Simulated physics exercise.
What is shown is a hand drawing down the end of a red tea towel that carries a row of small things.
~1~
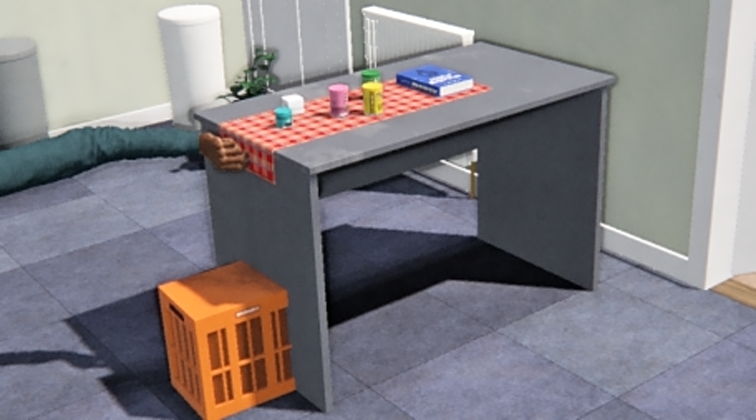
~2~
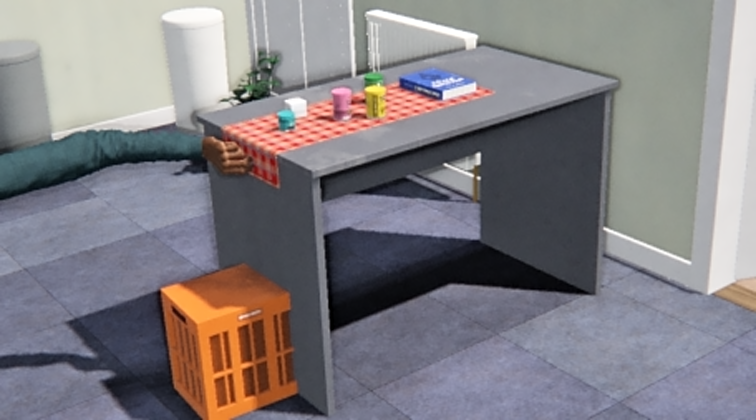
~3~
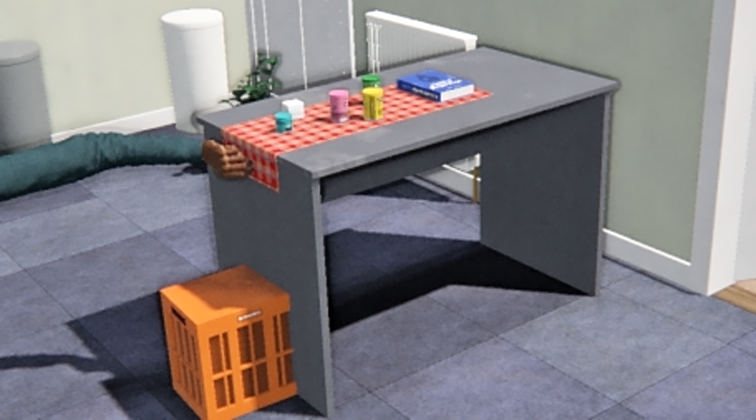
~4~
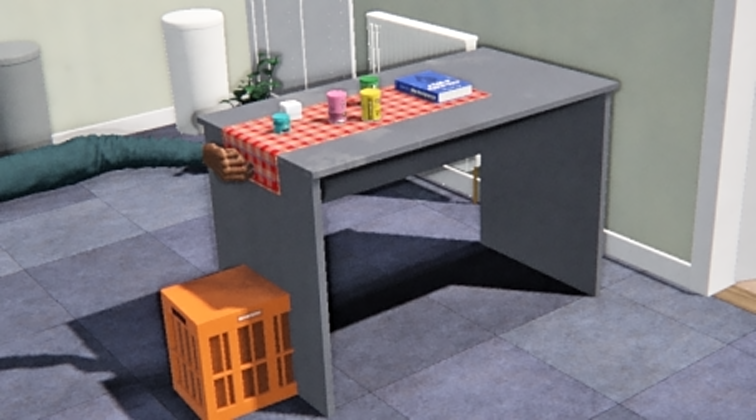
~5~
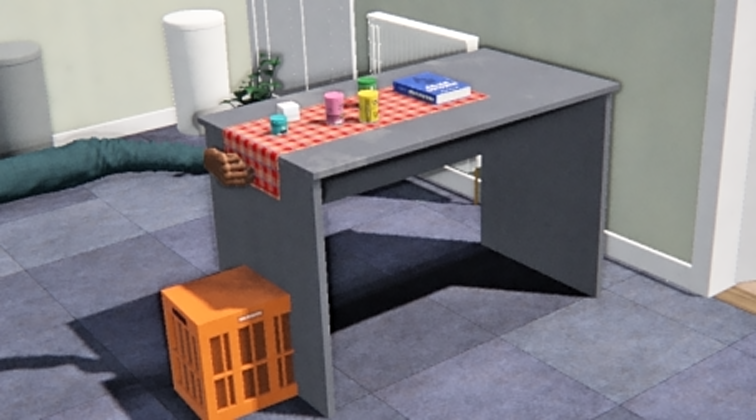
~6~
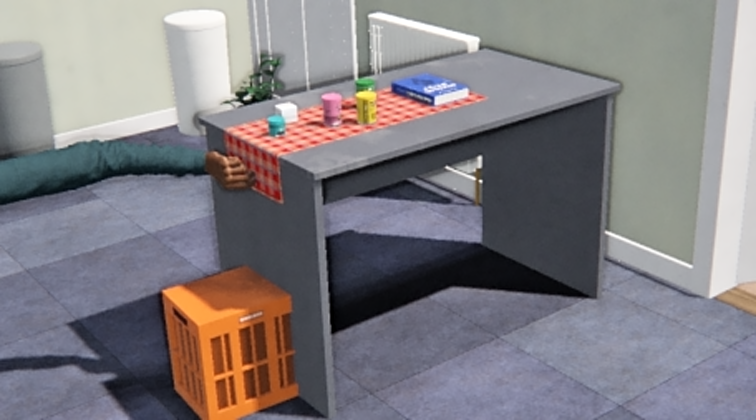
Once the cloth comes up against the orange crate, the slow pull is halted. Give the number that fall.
The number that drops will be three.
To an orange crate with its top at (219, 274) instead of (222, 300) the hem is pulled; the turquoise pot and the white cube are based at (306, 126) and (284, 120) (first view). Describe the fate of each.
So the turquoise pot leaves, and the white cube leaves.
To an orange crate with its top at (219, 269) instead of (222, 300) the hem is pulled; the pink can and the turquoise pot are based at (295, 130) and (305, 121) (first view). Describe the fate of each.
In the end the pink can is no longer on top and the turquoise pot is no longer on top.
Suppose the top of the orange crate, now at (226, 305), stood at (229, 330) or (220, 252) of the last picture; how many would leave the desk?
The count comes out 4 and 1.
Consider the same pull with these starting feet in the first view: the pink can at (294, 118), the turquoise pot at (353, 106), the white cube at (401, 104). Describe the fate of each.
Each in turn: The pink can goes down, the turquoise pot stays aloft, the white cube stays aloft.
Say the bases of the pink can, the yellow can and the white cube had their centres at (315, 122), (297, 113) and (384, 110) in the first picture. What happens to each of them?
First the pink can: It ends off the top. Next the yellow can: It ends off the top. Last the white cube: It is still up there.
Soon after, hem near (256, 231); turquoise pot gone.
After that, hem on the crate; turquoise pot, white cube and pink can gone.
In the end, hem on the crate; turquoise pot, white cube and pink can gone. The count of fallen things is three.
